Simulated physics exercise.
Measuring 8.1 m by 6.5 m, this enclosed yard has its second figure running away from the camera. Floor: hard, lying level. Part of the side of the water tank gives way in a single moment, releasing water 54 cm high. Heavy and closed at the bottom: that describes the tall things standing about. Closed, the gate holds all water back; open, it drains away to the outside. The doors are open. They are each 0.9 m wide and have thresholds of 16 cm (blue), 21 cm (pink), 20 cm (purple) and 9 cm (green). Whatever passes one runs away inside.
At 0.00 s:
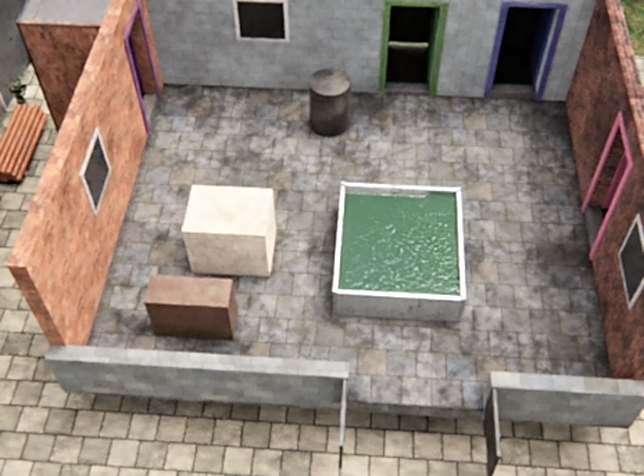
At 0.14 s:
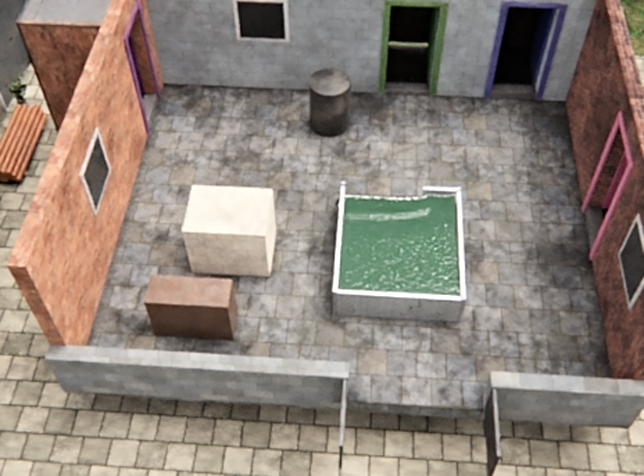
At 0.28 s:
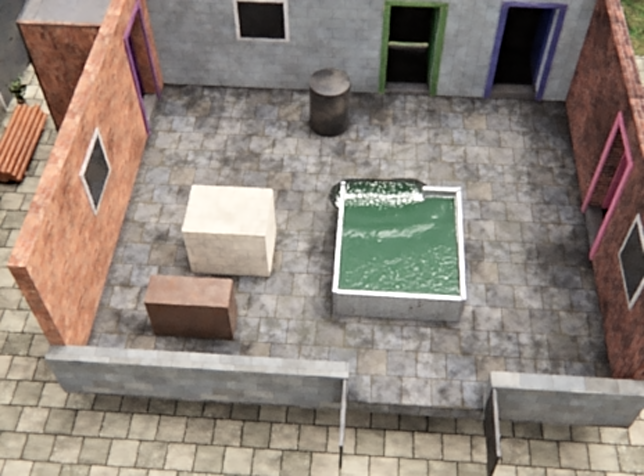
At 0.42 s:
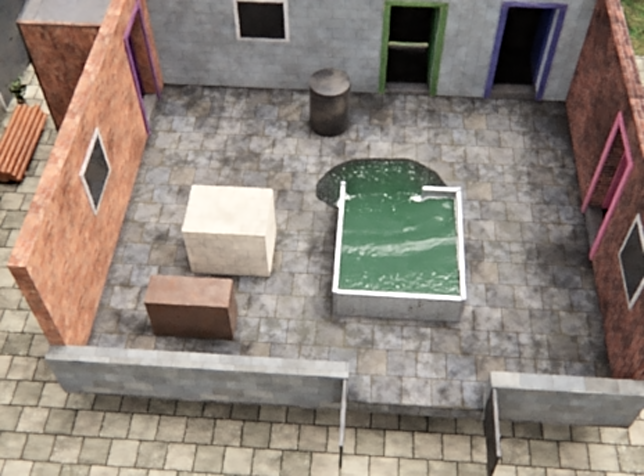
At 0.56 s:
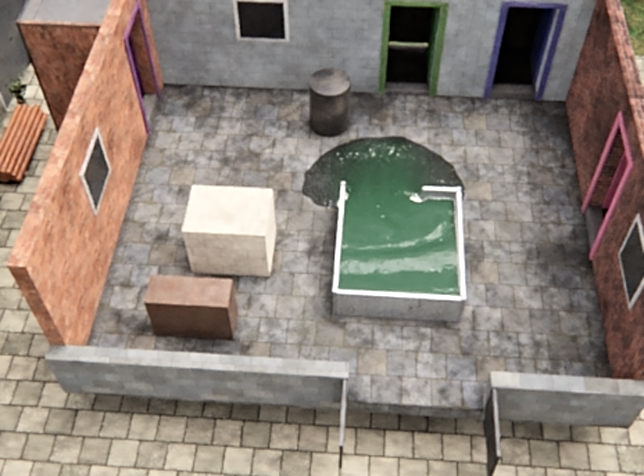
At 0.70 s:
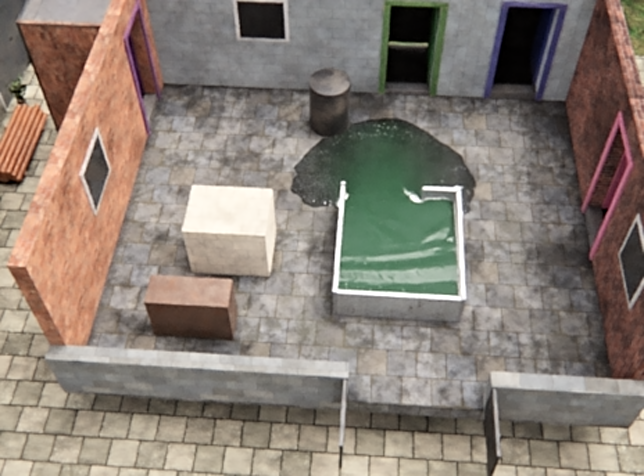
The clip opens on a walled, paved yard with a white-rimmed tank of still green water beside a cream block, a brown box and a dark barrel. Part of the tank's far side gives way and water pours through the gap, foaming, then fans out across the paving toward the barrel in a widening dark pool.
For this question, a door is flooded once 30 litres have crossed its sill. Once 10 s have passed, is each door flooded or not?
At the end, the blue door is going to hold within the limit; the pink door is going to hold within the limit; the purple door is going to hold within the limit; the green door is going to break the limit.
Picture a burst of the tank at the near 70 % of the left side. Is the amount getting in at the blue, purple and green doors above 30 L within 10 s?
Then blue would come out on the low side, purple on the low side and green on the low side.
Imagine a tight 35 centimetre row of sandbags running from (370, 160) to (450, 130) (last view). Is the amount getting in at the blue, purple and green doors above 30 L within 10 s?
Door by door: Blue limit kept, purple limit kept, green limit kept.
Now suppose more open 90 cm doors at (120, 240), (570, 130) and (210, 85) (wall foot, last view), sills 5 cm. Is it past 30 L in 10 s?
In that order: Short of it, beyond it, beyond it.
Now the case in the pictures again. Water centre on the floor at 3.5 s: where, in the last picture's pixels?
The water's centre sits at about (368, 170).
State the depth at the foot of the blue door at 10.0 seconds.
The depth there is around 7.0 cm.
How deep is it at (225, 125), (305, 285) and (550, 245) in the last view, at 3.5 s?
Around 4 cm, 0 cm and 0 cm, in the order given.
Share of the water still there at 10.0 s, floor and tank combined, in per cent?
It comes to near 88 per cent.
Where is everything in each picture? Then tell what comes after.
Still water, 54 cm deep, in the water tank at (400, 241), in the first picture.
Water pours out on the water tank's far side and has run 0.7 m, to a hidden place; typically 10 cm deep outside, 54 cm at the water tank's back, in the second picture.
The front is at a hidden place, 0.9 m from the gap on the water tank's far side; 1.0 m2 of floor is under water; 54 cm left at the back of the water tank, in the third picture.
The front is at (420, 167), 1.3 m from the gap on the water tank's far side; 2.1 m2 of floor is under water; 54 cm left at the back of the water tank, in the fourth picture.
The front is at (404, 141), 1.8 m from the gap on the water tank's far side; 3.4 m2 of floor is under water; 54 cm left at the back of the water tank, in the fifth picture.
Water pours out on the water tank's far side and has run 2.3 m, to (401, 123); typically 5 cm deep outside, 51 cm at the water tank's back, in the sixth picture.
After 1.4 s water covers 20 % of the floor and is deepest (31 cm) near (337, 138); blue door not reached, pink door not reached, purple door not reached, green door 17 cm at the sill, 14 L in.
After 2.2 s water covers 25 % of the floor and is deepest (30 cm) near (377, 101); blue door 7 cm at the sill, 0 L in, pink door not reached, purple door not reached, green door 27 cm at the sill, 77 L in.
After 3.5 s water covers 35 % of the floor and is deepest (25 cm) near (162, 91); blue door 9 cm at the sill, 0 L in, pink door not reached, purple door 17 cm at the sill, 0 L in, green door 21 cm at the sill, 189 L in.
After 6.0 s water covers 60 % of the floor and is deepest (14 cm) near (551, 102); blue door 8 cm at the sill, 0 L in, pink door 4 cm at the sill, 0 L in, purple door 11 cm at the sill, 1 L in, green door 12 cm at the sill, 244 L in.
After 10.0 s water covers 90 % of the floor and is deepest (8 cm) near (80, 369); blue door 7 cm at the sill, 0 L in, pink door 3 cm at the sill, 0 L in, purple door 6 cm at the sill, 1 L in, green door 5 cm at the sill, 249 L in.
